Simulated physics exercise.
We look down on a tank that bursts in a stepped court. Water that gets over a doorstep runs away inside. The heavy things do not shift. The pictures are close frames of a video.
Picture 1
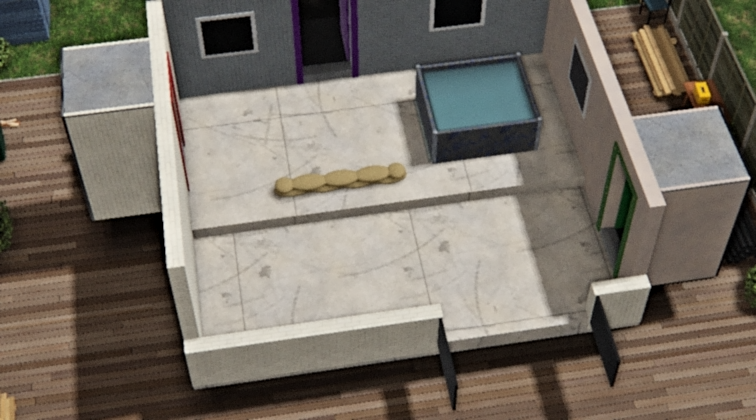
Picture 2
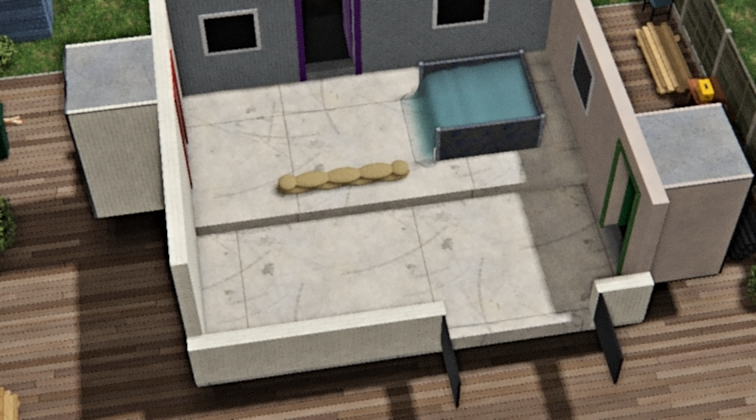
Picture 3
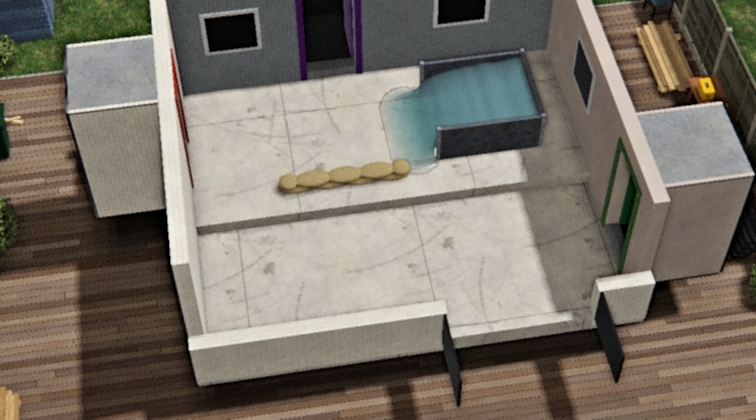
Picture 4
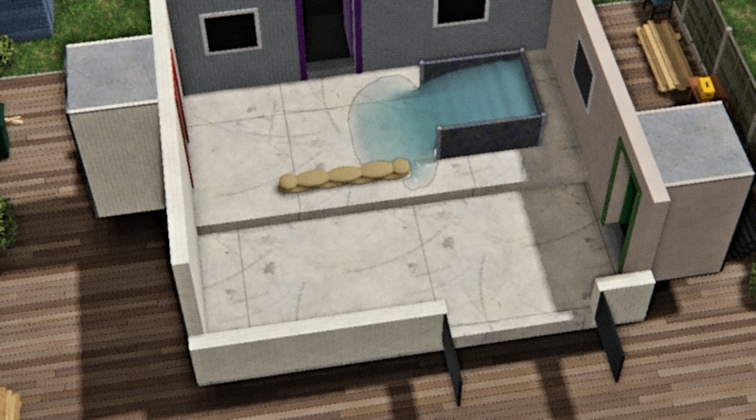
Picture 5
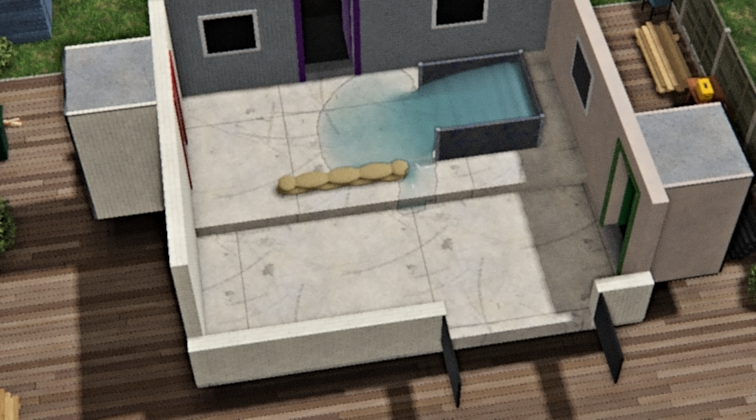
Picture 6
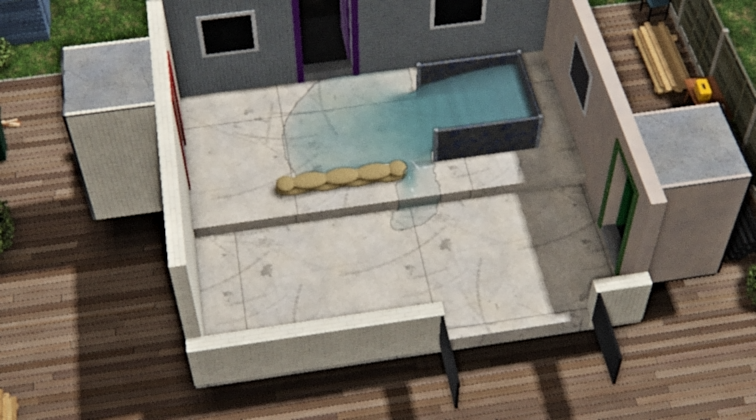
Water bursts from the tank's left side, spreads across the court and spills over the step.
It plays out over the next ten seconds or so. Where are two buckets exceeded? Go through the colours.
One by one: The red door lets in a lot; the purple door admits no more than that; the green door admits no more than that.
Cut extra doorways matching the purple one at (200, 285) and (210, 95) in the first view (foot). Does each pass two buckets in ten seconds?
In turn: Takes less, passes that mark.
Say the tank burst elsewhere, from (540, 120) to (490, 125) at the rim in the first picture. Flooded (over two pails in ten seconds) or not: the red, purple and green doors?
Red holds, purple holds, green passes that mark.
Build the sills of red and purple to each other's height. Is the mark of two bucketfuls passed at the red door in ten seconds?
Then: The red one goes over.
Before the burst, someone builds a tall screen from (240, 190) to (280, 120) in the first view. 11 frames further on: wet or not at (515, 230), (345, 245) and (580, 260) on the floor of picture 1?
As listed: Free of water, not flooded, free of water.
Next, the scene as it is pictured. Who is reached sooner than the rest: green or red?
I say the red one.
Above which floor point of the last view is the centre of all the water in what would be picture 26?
Close to (304, 150).
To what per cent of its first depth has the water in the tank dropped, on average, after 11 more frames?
Near 26 in a hundred.
A moment on, water covers 35 % of the floor; the red door under two buckets in, the purple door wet at the sill, nothing in, the green door not reached.
Next, water covers 35 % of the floor; the red door far over two buckets in, the purple door wet at the sill, nothing in, the green door not reached.
Then, water covers 40 % of the floor; the red door far over two buckets in, the purple door wet at the sill, nothing in, the green door not reached.
Later, water covers 55 % of the floor; the red door far over two buckets in, the purple door wet at the sill, nothing in, the green door not reached.
In the end, water covers 85 % of the floor; the red door far over two buckets in, the purple door wet at the sill, nothing in, the green door wet at the sill, nothing in.
